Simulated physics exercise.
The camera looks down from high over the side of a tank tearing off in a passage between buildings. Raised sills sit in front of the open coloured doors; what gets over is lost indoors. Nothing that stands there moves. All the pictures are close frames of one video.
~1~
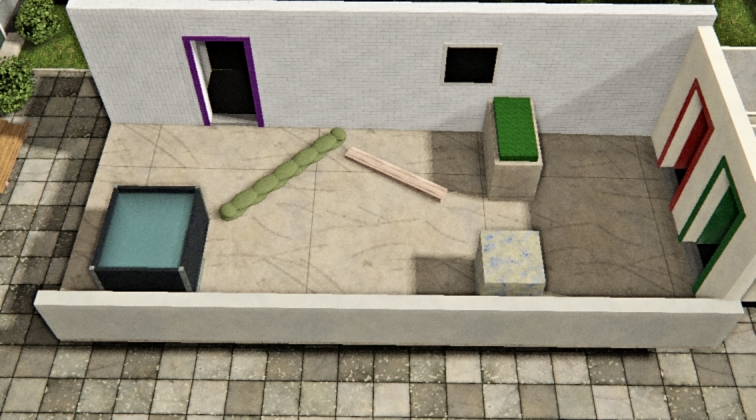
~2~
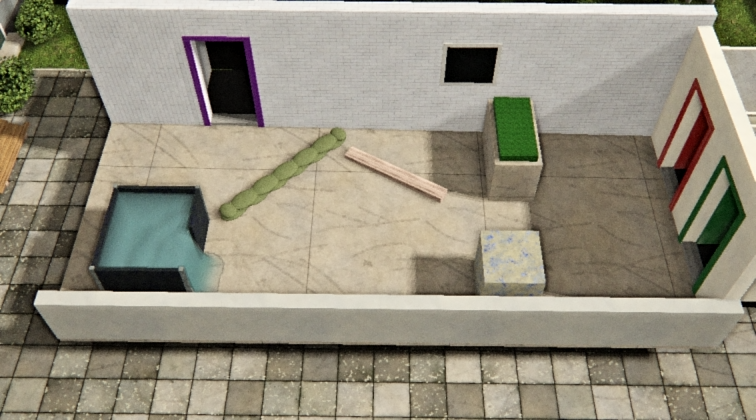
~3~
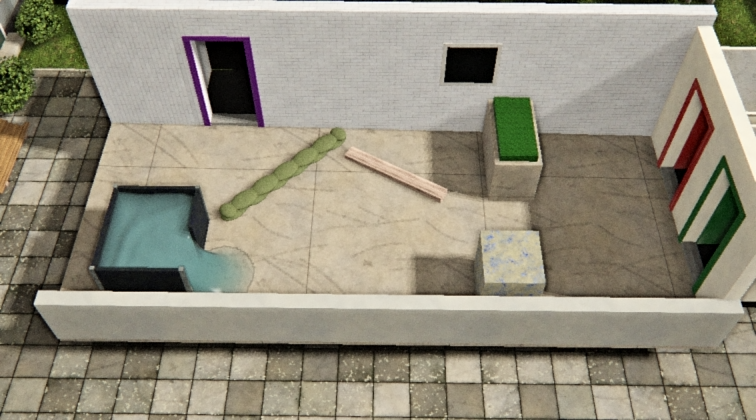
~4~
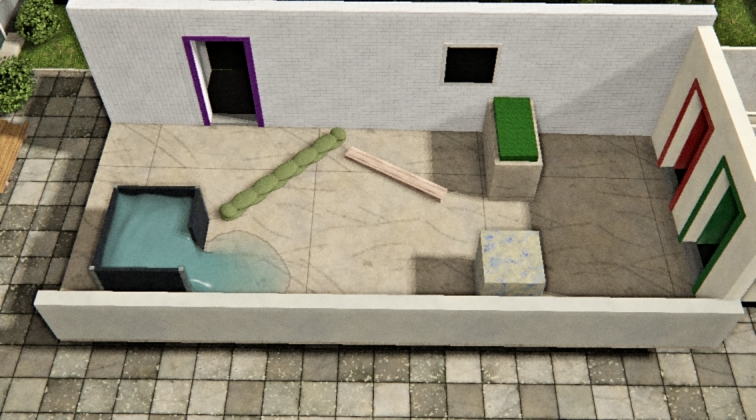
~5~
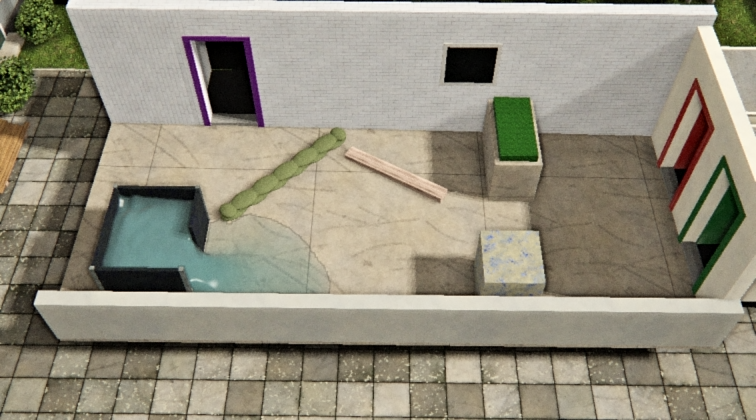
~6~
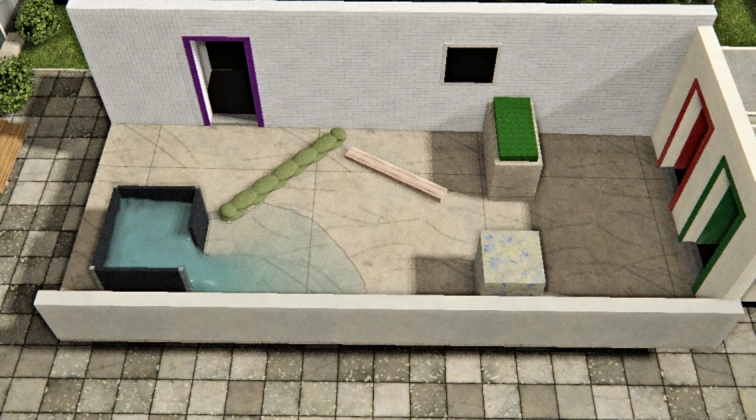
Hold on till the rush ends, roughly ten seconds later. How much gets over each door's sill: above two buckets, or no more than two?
The red door gets above two buckets; the purple door gets no more than two; the green door gets above two buckets.
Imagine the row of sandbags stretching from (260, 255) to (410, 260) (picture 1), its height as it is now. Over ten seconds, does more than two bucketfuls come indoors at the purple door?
Note - purple: Below the limit.
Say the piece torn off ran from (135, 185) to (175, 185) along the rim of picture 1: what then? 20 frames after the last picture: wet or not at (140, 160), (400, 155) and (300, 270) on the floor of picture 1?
First soaked through, second soaked through, third kept bare.
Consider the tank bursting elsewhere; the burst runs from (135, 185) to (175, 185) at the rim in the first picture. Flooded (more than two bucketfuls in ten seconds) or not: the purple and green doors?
As I see it, the purple door tops the mark and the green door stays short of it.
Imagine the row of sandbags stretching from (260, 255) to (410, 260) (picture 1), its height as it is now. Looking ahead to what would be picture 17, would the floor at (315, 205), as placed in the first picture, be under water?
At that place: Covered.
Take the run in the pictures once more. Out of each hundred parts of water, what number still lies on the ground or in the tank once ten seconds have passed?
I'd put it at about 84 per cent.
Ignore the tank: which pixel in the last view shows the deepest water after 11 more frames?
Somewhere near (468, 301), I think.
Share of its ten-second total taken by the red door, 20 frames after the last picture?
It comes to around 10 percent of the ten-second total.
A moment on, water covers 30 % of the floor; the red door not reached, the purple door not reached, the green door not reached.
Next, water covers 40 % of the floor; the red door not reached, the purple door not reached, the green door not reached.
Then, water covers 50 % of the floor; the red door under two buckets in, the purple door not reached, the green door wet at the sill, nothing in.
Later, water covers 65 % of the floor; the red door far over two buckets in, the purple door not reached, the green door over two buckets in.
In the end, water covers 70 % of the floor; the red door far over two buckets in, the purple door not reached, the green door far over two buckets in.
